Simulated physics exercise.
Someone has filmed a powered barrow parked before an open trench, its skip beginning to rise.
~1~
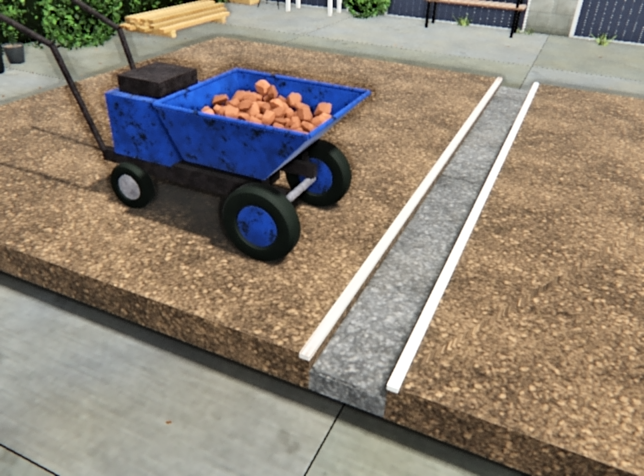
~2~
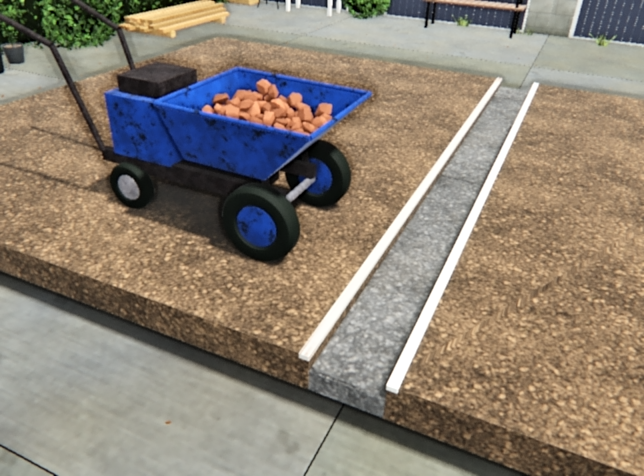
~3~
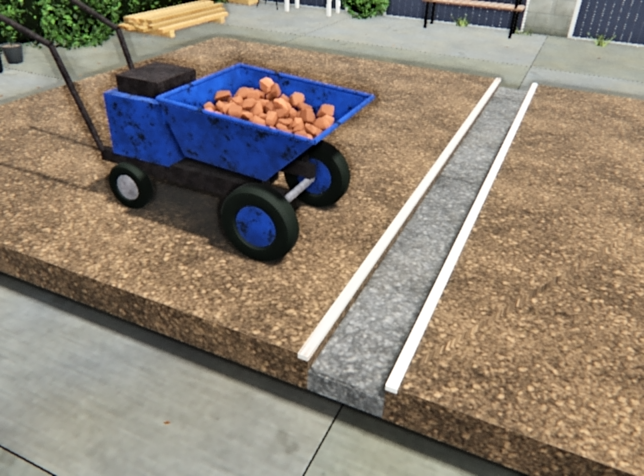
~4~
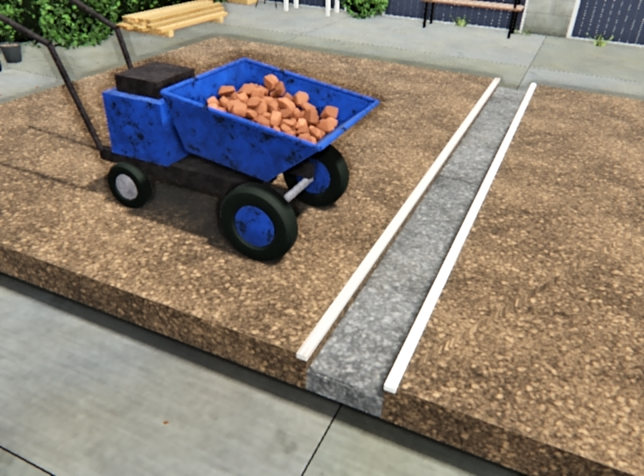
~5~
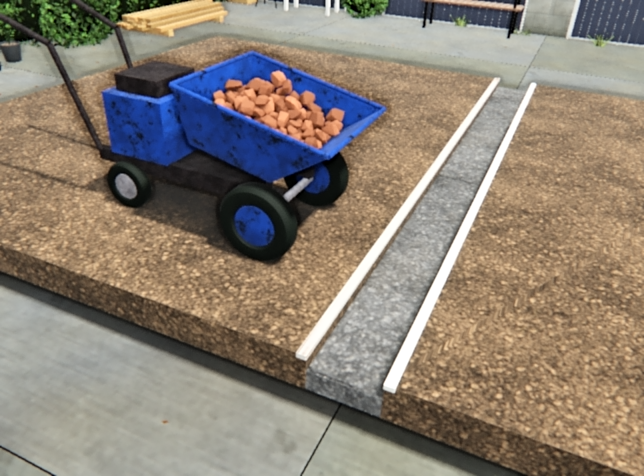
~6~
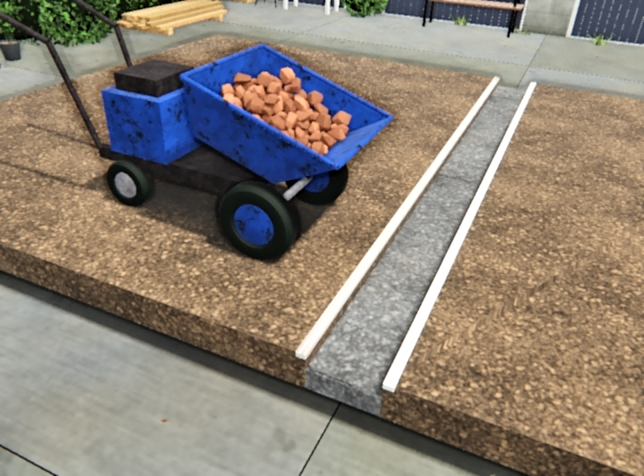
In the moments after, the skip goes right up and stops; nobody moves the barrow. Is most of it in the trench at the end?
The trench takes over half.
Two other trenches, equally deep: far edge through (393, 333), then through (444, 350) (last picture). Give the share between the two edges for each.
About 50 and 90 per cent.
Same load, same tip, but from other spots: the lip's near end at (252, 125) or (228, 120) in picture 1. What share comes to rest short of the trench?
In turn 30 and 40 in a hundred.
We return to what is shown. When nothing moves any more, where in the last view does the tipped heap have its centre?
Near (412, 265).
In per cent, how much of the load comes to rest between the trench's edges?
It comes to 65 per cent or so.
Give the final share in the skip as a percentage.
Some 30 per cent.
Soon, skip tipped steeply; all in the skip.
A while on, skip tipped right over; most in the skip; about a quarter in or heaped over the trench; a stray few beyond it.
Towards the end, skip tipped right over; about a quarter in the skip; about two thirds in or heaped over the trench; a small part beyond it.
Finally, skip tipped right over; about a quarter in the skip; about two thirds in or heaped over the trench; a small part beyond it.
